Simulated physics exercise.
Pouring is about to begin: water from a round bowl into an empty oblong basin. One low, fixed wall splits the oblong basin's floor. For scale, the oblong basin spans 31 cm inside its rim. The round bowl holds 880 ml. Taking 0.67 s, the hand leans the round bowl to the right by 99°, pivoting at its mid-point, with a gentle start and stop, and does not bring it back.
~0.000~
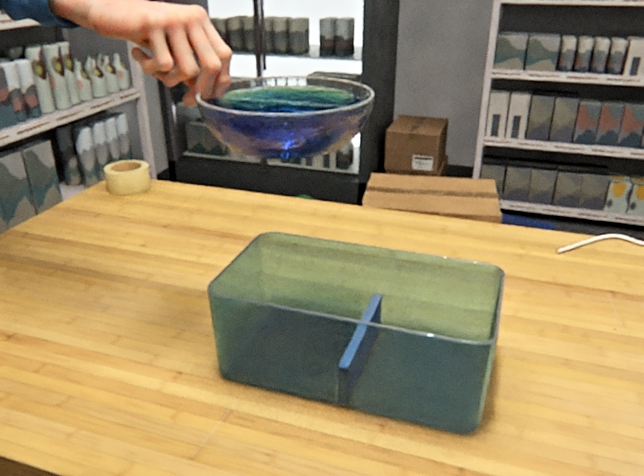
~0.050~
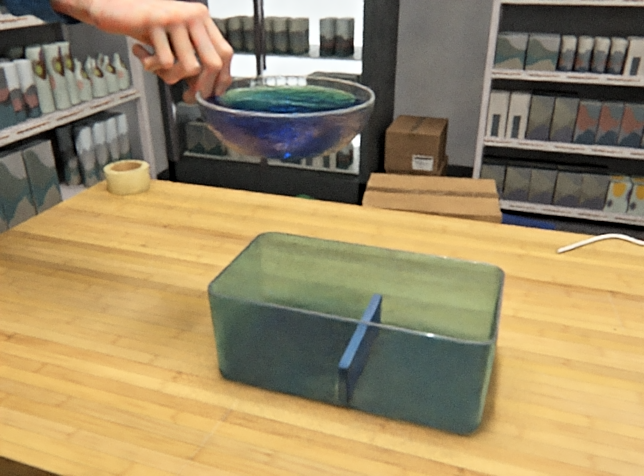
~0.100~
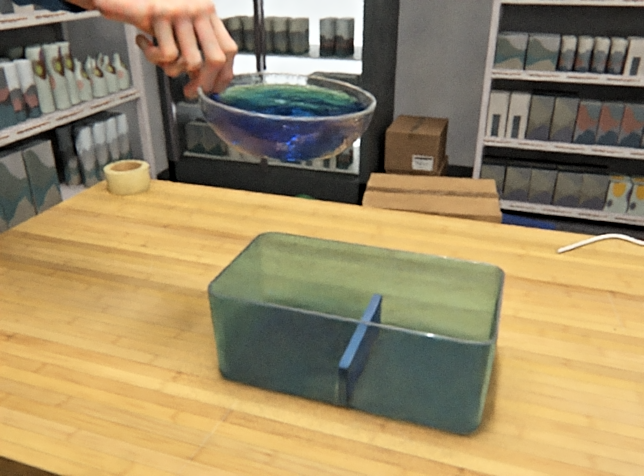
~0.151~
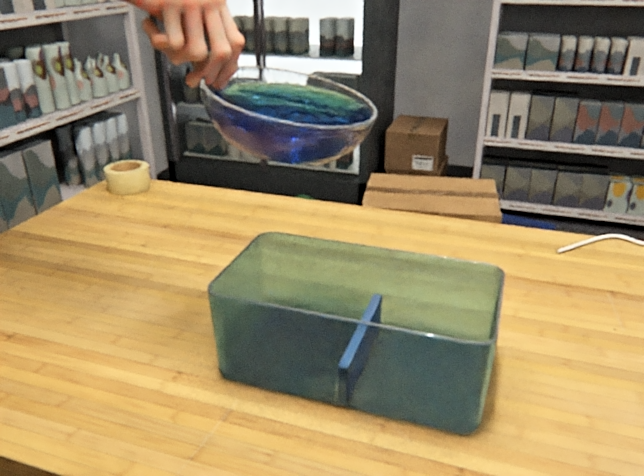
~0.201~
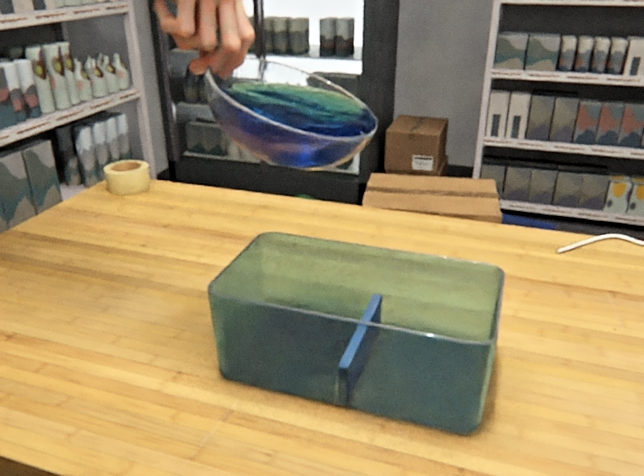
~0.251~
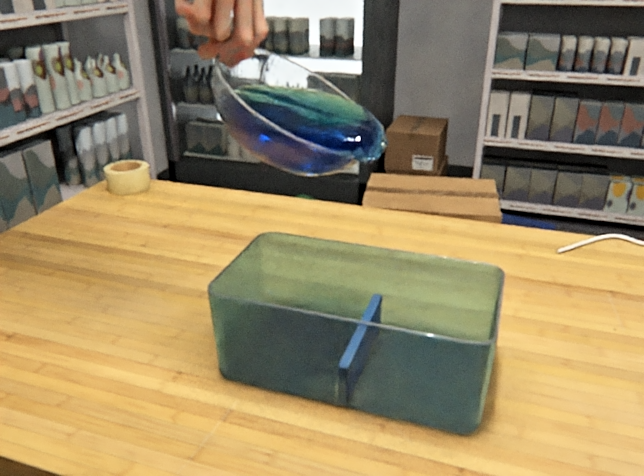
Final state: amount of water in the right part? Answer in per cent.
Approximately 77 %.
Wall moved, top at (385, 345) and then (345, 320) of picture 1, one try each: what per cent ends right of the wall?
55 per cent first, 85 per cent second.
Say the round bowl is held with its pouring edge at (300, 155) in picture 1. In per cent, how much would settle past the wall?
Result then: Approx. 20 %.
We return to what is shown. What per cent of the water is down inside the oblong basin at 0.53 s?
Around 48%.
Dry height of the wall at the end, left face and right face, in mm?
Measured: Left around 46 mm, right around 22 mm.
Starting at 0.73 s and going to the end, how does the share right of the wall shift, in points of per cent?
The amount climbs by around 9.
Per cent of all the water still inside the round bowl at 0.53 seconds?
I reckon about 5 in a hundred is still held.
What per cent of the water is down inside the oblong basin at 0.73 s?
About 80 per cent.
By 0.53 s the tilt is 88° and 5 per cent is still to pour, 0 is left of the wall and 48 right of it.
By 0.73 s the tilt is 99° and 0 per cent is still to pour, 11 is left of the wall and 68 right of it.
By 0.94 s the tilt is 99° and 0 per cent is still to pour, 17 is left of the wall and 79 right of it.
By 1.17 s the tilt is 99° and 0 per cent is still to pour, 19 is left of the wall and 77 right of it.
At rest 20 per cent lies left of the wall, 77 right of it and 3 outside.
